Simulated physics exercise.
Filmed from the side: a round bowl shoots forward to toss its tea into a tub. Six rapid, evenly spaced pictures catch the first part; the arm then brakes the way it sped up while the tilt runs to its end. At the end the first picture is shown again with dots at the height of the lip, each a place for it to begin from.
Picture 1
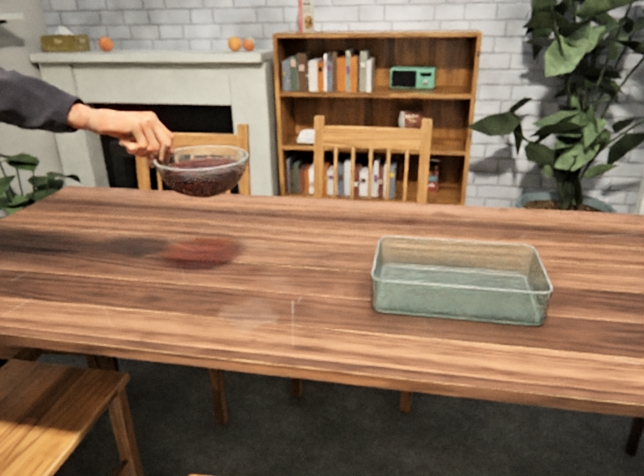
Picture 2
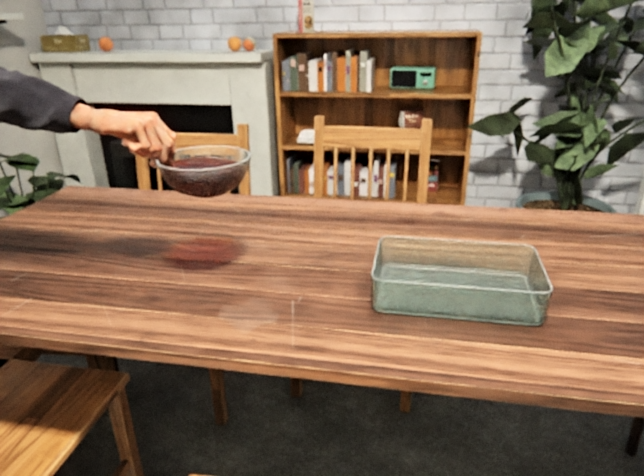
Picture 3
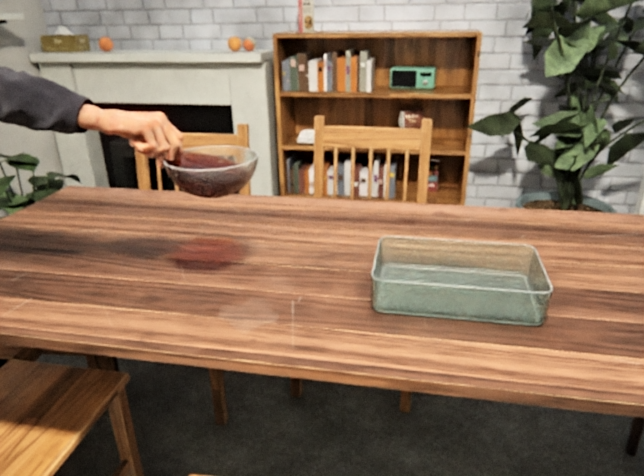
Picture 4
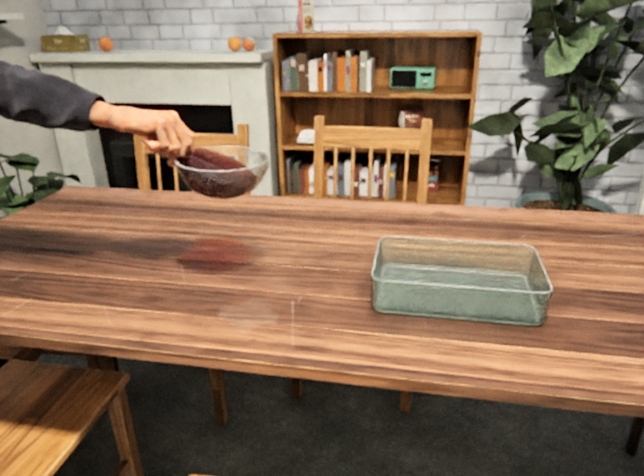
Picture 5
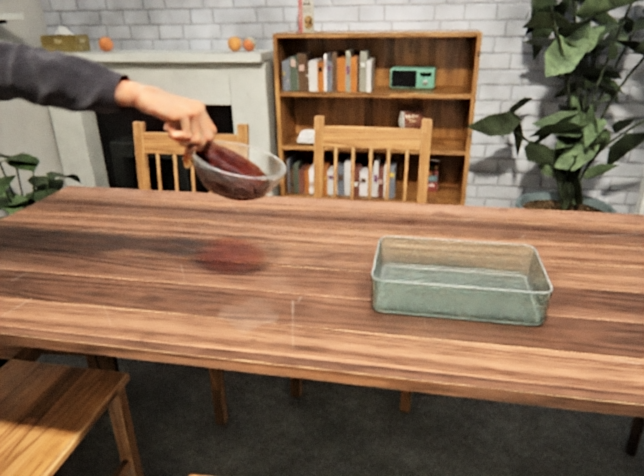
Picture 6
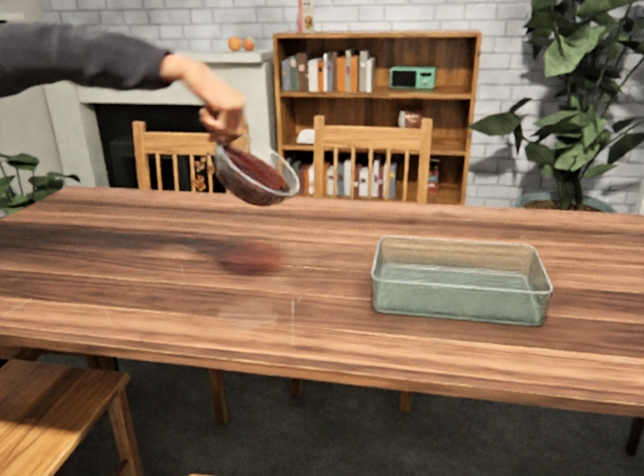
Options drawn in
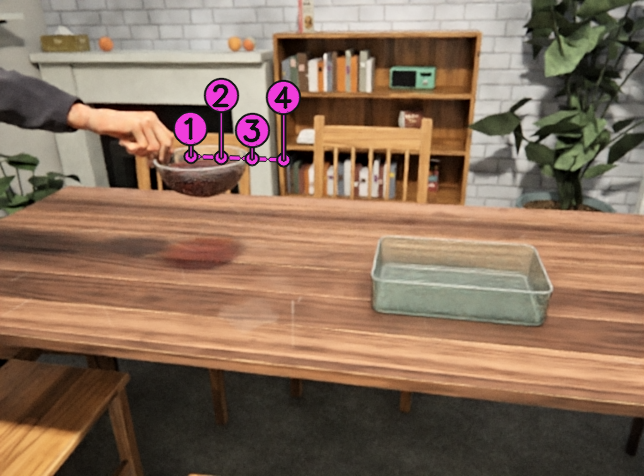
At first, a hand holds a round glass bowl of dark reddish tea nearly level above the left side of a wooden table, with a clear rectangular tub to the right. The hand carries the bowl rightward, slowly and then faster, and tilts it steeply toward the tub, which stays still.
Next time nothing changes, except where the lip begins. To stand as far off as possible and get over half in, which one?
Use spot 4.
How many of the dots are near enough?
One.
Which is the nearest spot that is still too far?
3.
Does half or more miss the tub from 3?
Yes, it does.
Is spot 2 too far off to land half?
Yes.
On the marked copy, 1 at (190, 156); 2 at (221, 157); 3 at (252, 158); 4 at (283, 159).
If 1 is chosen, about 0 % lands in the tub, 100 % falls short.
If 2 is chosen, about 0 % lands in the tub, 99 % falls short.
If 3 is chosen, about 18 % lands in the tub, 76 % falls short and 7 % goes beside or beyond.
If 4 is chosen, about 70 % lands in the tub, 14 % falls short and 15 % goes beside or beyond.
